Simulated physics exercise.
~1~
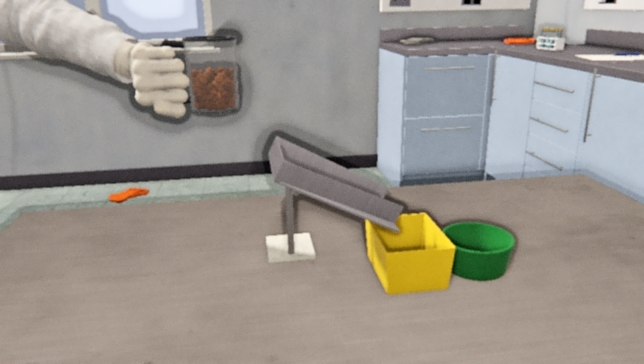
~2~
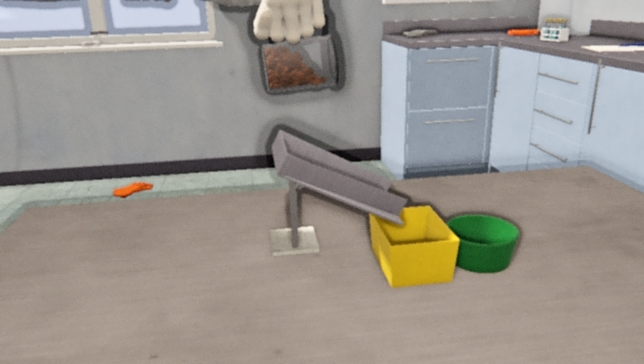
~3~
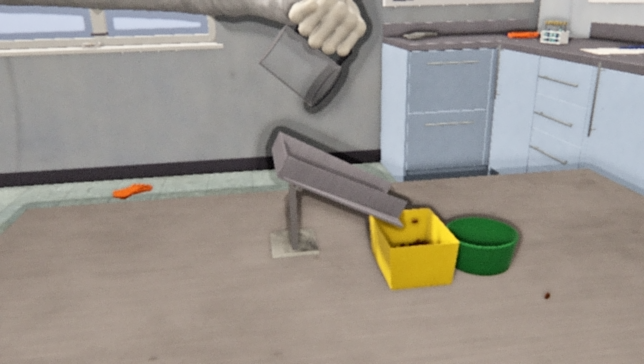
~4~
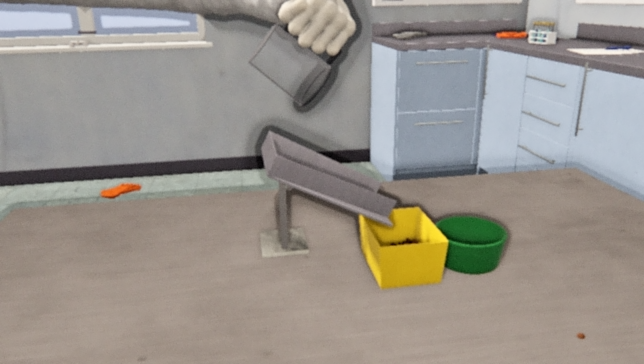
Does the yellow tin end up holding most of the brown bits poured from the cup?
Yes, most of the bits come to rest in the yellow tin, while the green dish and the table around them get very little.
In a kitchen with pale blue cabinets, a pale hand holds a clear cup of brown bits above a table, to the left of a grey chute that slopes down to the right into a yellow tin beside a green dish. The hand carries the cup to the right, over the chute, and tips it onto its side. It keeps turning the cup until the mouth points down, and the bits run down the chute into the tin. At the end the hand still holds the emptied cup tilted, dark bits lie in the yellow tin, and a stray speck rests on the table.
